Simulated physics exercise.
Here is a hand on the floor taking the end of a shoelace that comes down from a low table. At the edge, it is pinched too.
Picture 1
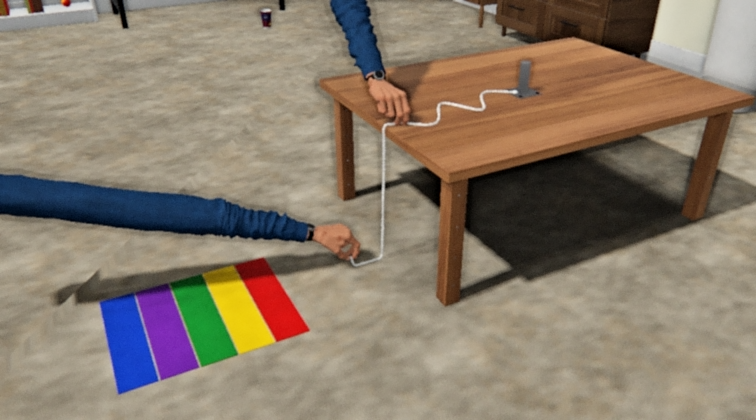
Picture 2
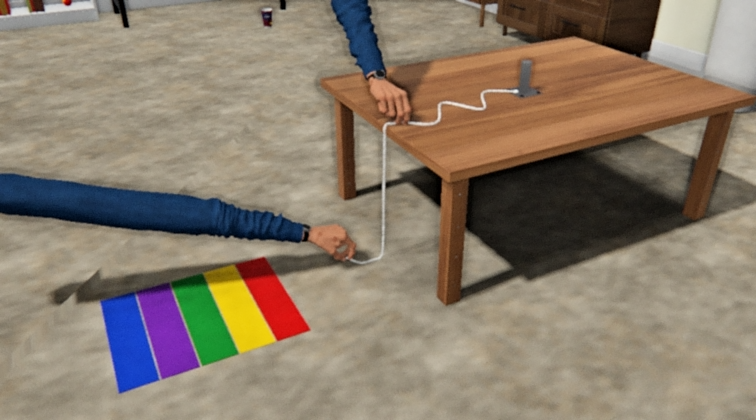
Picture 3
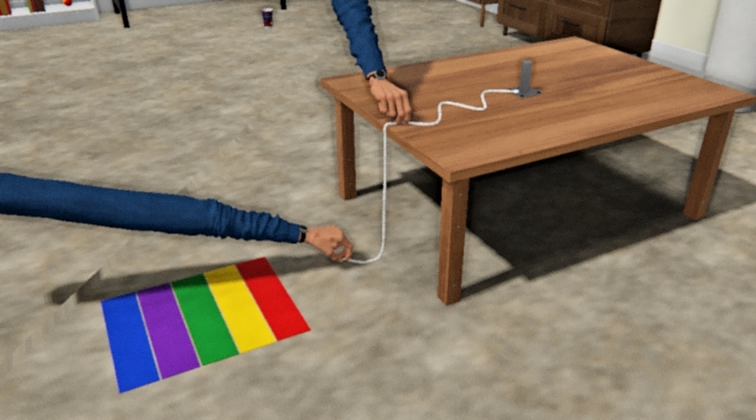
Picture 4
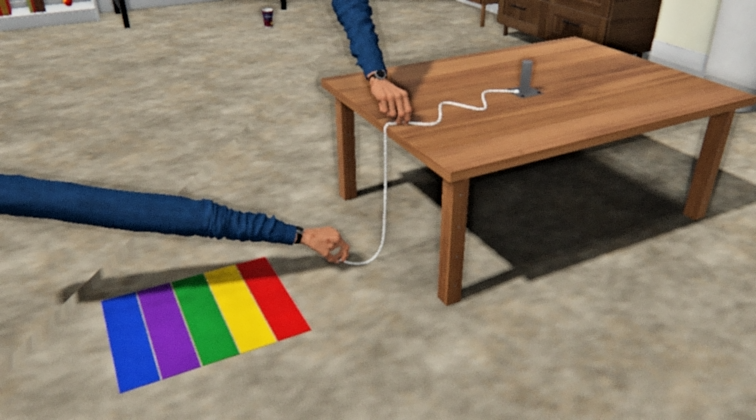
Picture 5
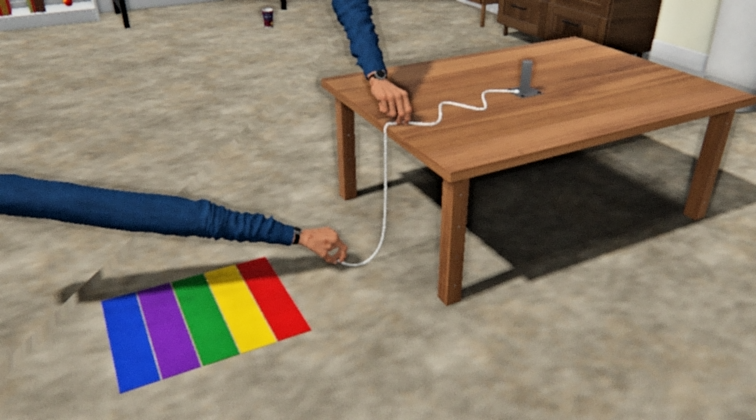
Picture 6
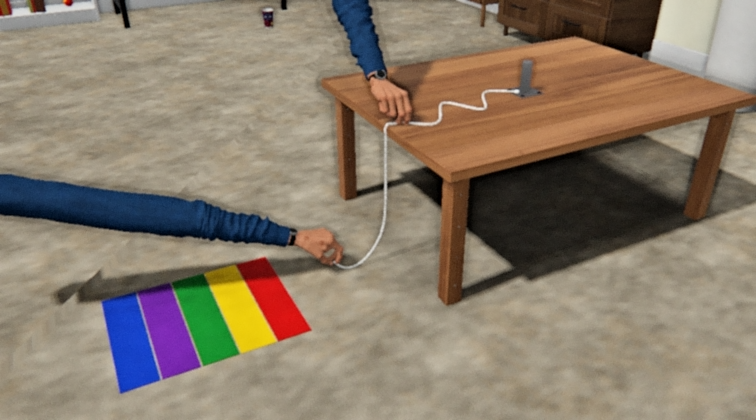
A hand near the floor drew the end of a white shoelace slightly left toward a row of coloured stripes, while another hand kept it pinched at the edge of a low wooden table.
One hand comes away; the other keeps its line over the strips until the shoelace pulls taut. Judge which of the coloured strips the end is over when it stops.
It is over the purple strip.
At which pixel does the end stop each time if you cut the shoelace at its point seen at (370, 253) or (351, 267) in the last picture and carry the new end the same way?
It would be at (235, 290) in the first case and at (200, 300) in the second.
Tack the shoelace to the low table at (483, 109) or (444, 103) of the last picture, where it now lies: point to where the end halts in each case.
(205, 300), (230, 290).
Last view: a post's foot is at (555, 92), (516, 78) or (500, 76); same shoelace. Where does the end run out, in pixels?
Near (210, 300), (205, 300) and (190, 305).
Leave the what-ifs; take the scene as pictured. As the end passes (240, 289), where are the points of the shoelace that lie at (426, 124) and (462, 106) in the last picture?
Taking them in turn, (376, 158) and then (434, 114).
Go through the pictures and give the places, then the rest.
The first frame shows end (351, 257); red (285, 321); yellow (250, 332); green (213, 344); purple (175, 356); blue (134, 369).
The second frame shows end (347, 258); shoelace through (487, 91) (472, 108) (440, 115) (392, 124) (384, 184) (383, 241).
The third frame shows end (344, 259).
The fourth frame shows end (340, 260); shoelace through (488, 91) (473, 108) (441, 115) (392, 124) (385, 184) (383, 242).
The fifth frame shows end (338, 260).
The sixth frame shows end (334, 262); shoelace through (488, 92) (473, 108) (441, 115) (392, 124) (386, 184) (377, 242).
A little later, end near (240, 289); over yellow.
Next, end near (196, 301); over green.
When it is tight, end near (168, 310); over purple. Over purple.
